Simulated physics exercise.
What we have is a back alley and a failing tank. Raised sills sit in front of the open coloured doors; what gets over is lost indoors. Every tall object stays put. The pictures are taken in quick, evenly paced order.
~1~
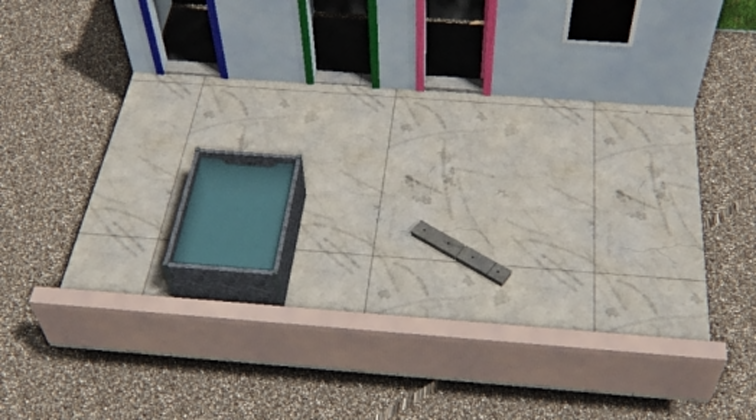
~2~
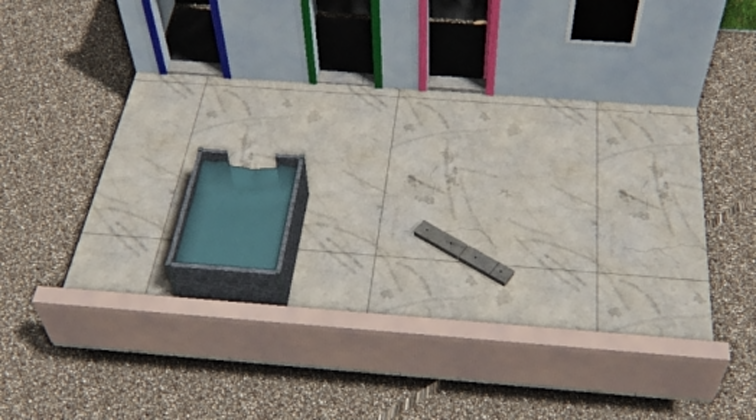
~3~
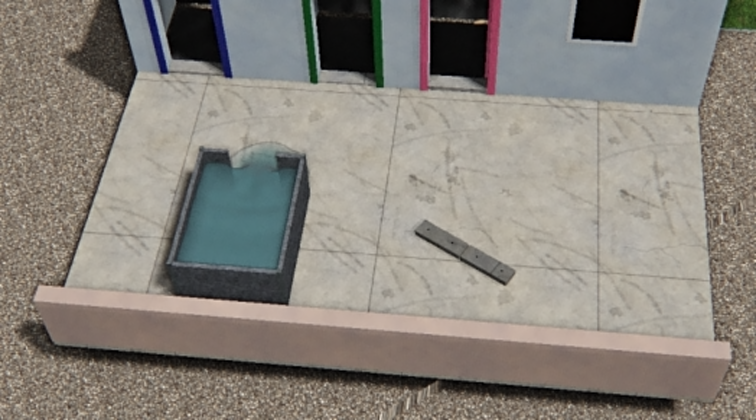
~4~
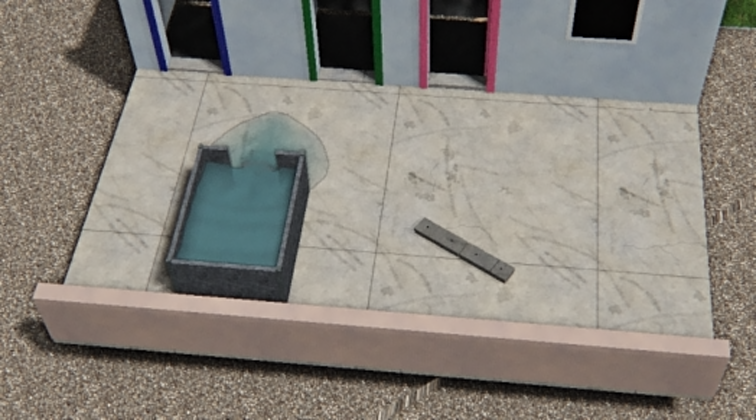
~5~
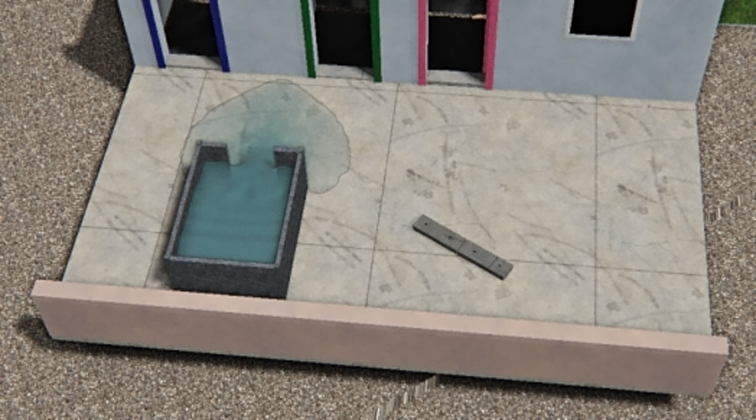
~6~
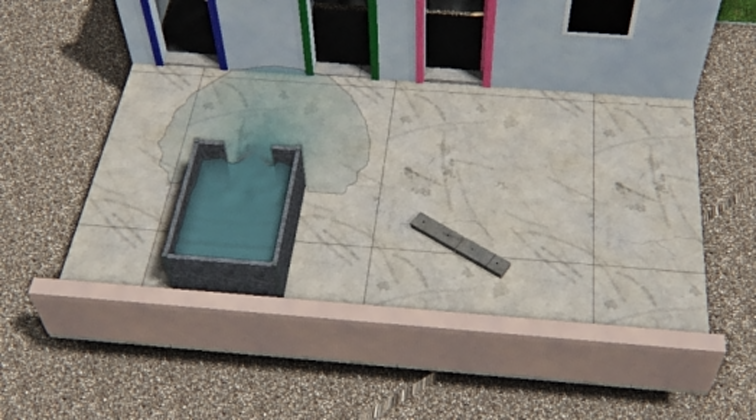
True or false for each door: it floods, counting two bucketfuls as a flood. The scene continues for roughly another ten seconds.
Pink door - false; green door - true; blue door - true.
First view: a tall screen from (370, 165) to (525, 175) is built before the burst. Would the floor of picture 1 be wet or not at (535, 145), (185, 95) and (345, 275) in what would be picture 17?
The first is still bare, the second inundated and the third still bare.
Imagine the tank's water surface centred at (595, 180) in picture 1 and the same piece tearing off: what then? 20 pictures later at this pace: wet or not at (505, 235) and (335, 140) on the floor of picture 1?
I'd say still dry for the first and swamped for the second.
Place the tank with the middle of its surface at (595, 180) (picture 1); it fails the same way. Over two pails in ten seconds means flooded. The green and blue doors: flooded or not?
As I see it, the green door does not reach it; the blue door does not reach it.
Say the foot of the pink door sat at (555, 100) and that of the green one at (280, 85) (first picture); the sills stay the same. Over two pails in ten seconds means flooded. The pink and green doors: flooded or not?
Note: Pink lets in too little; green lets too much through.
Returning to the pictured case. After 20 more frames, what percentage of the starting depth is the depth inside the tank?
About 40 %.
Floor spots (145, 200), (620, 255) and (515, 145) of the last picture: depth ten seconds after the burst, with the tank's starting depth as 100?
Estimated readings in sequence: 0, 2, 2 percent.
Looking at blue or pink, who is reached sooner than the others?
The blue door.
A moment on, water covers 20 % of the floor; the pink door not reached, the green door over two buckets in, the blue door under two buckets in.
Next, water covers 25 % of the floor; the pink door wet at the sill, nothing in, the green door far over two buckets in, the blue door over two buckets in.
Then, water covers 30 % of the floor; the pink door wet at the sill, nothing in, the green door far over two buckets in, the blue door far over two buckets in.
Later, water covers 45 % of the floor; the pink door wet at the sill, nothing in, the green door far over two buckets in, the blue door far over two buckets in.
In the end, water covers 50 % of the floor; the pink door wet at the sill, nothing in, the green door far over two buckets in, the blue door far over two buckets in.
